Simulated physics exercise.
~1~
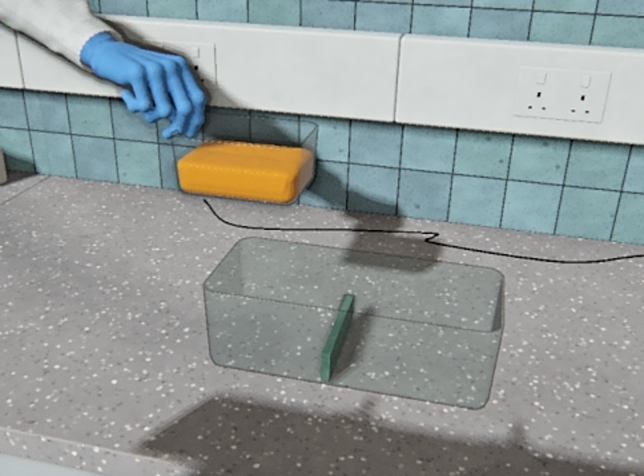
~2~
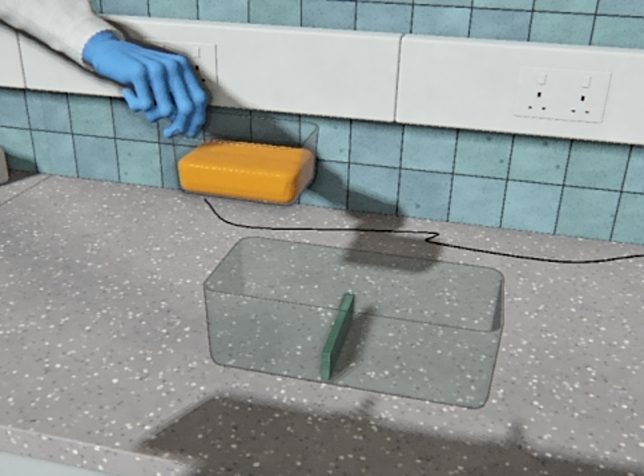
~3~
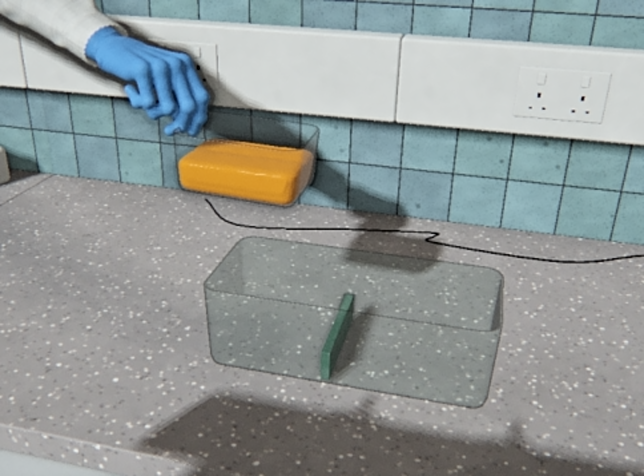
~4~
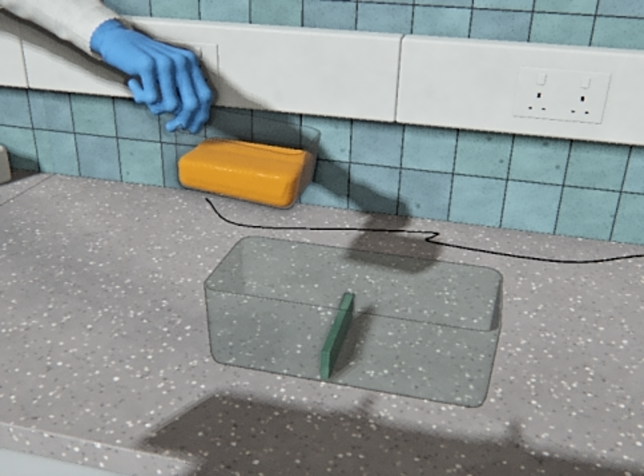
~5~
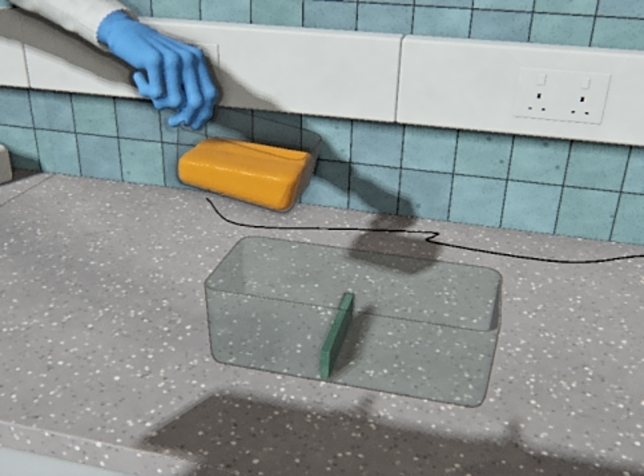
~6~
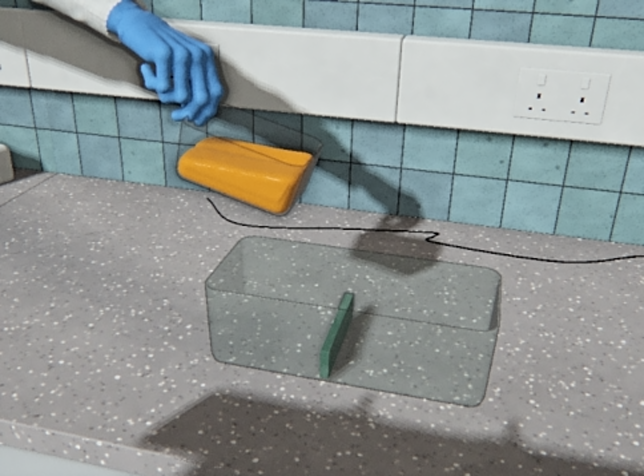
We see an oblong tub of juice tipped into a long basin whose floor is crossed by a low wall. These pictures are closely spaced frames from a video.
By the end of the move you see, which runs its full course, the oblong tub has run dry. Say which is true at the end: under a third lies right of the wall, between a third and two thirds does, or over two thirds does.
Falls in the midrange.
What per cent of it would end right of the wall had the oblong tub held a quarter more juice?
Roughly 60 in a hundred.
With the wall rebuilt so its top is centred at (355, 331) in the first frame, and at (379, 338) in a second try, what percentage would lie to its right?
30 % then 10 %.
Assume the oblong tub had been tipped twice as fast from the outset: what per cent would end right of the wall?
Roughly 25 percent.
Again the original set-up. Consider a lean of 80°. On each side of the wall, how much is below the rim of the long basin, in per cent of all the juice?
Reading: Left some 0 %, right some 15 %.
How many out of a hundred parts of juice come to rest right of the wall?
Around 50 percent.
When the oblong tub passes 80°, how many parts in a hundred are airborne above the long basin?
Near 45 %.
A moment on, the tilt is 80° and 36 per cent is still to pour, 2 is left of the wall and 16 right of it.
Next, the tilt is 116° and 4 per cent is still to pour, 36 is left of the wall and 51 right of it.
Then the tilt is 119° and 0 per cent is still to pour, 47 is left of the wall and 52 right of it.
Later the tilt is 119° and 0 per cent is still to pour, 47 is left of the wall and 52 right of it.
In the end 47 per cent lies left of the wall, 52 right of it and 1 outside.
